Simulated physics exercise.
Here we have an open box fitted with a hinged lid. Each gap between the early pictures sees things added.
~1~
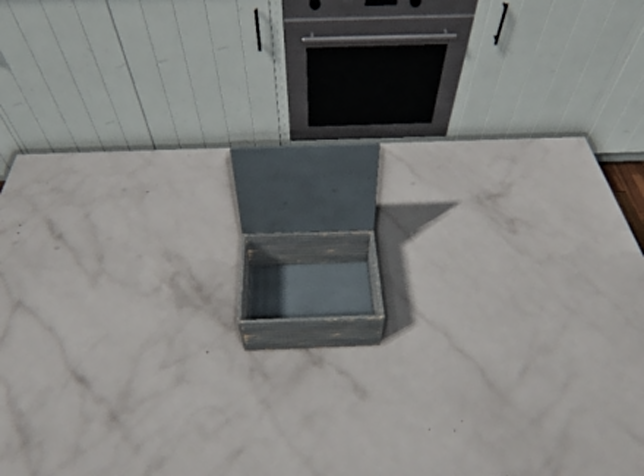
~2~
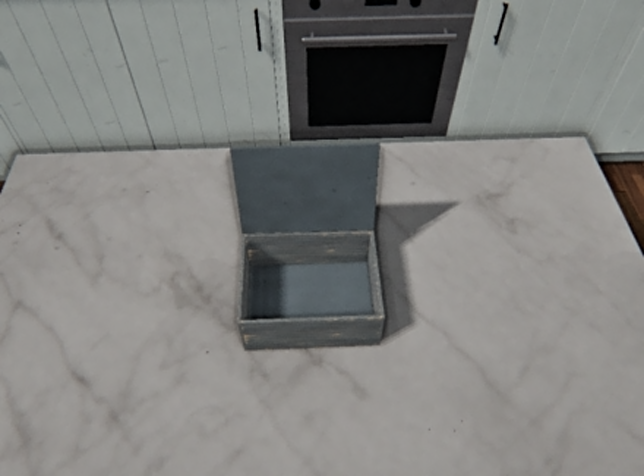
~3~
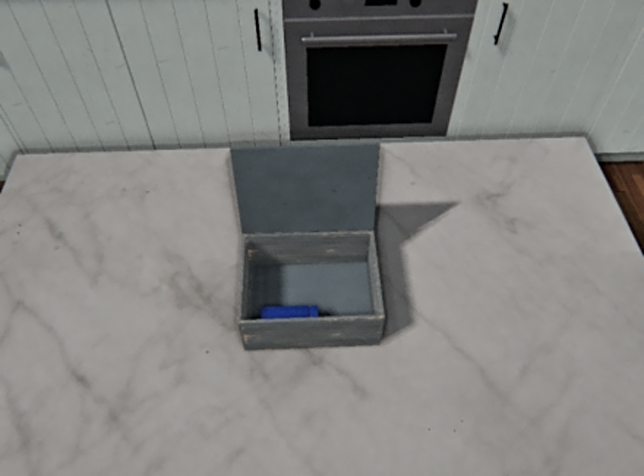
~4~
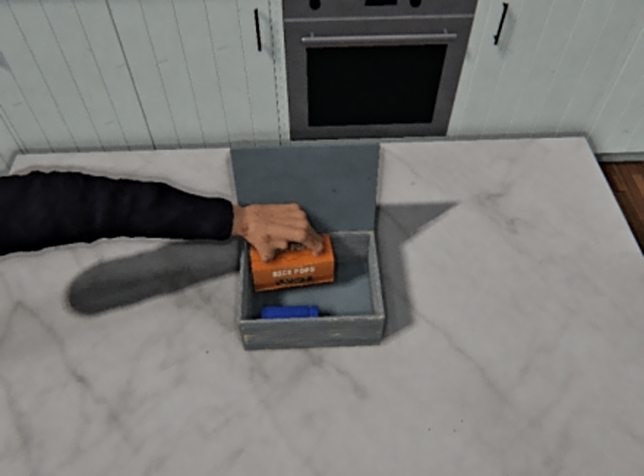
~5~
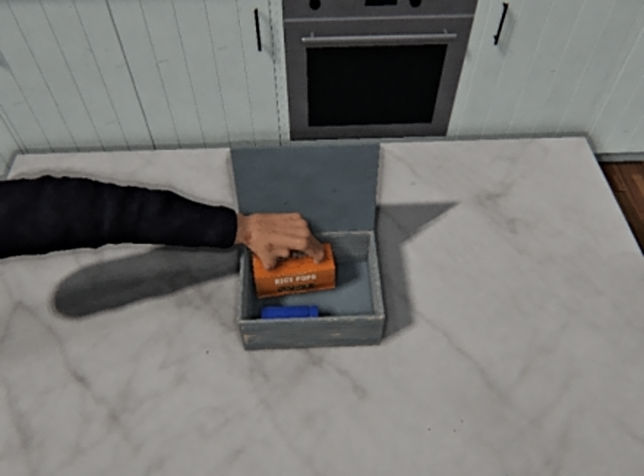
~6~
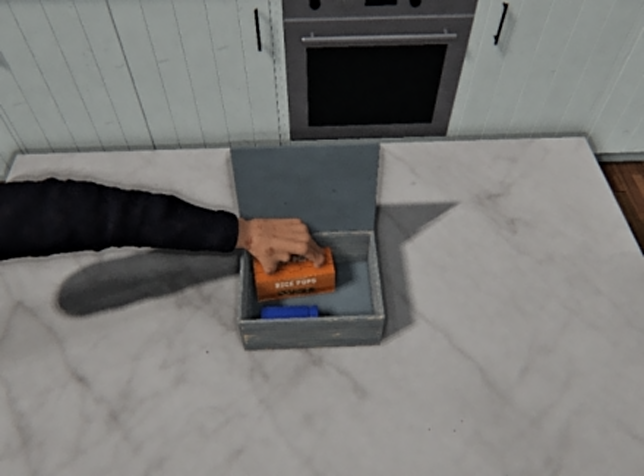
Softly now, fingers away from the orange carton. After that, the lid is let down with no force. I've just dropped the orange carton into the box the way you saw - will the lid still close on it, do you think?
Yes, it will close.
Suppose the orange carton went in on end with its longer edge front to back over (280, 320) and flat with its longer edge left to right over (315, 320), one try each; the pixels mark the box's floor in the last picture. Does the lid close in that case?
The lid is blocked with the first placement and settles down with the second.
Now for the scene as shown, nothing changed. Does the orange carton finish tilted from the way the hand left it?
As it turns out, the orange carton keeps its original angle.
Then, 1.20 s on from there, lid starting down.
Then, 1.80 s on from there, lid 45° above the rim.
Then, 2.20 s on from there, lid 11° above the rim.
In the end, lid shut; both unmoved. At the end, from the last picture's camera, orange carton near (294, 274).
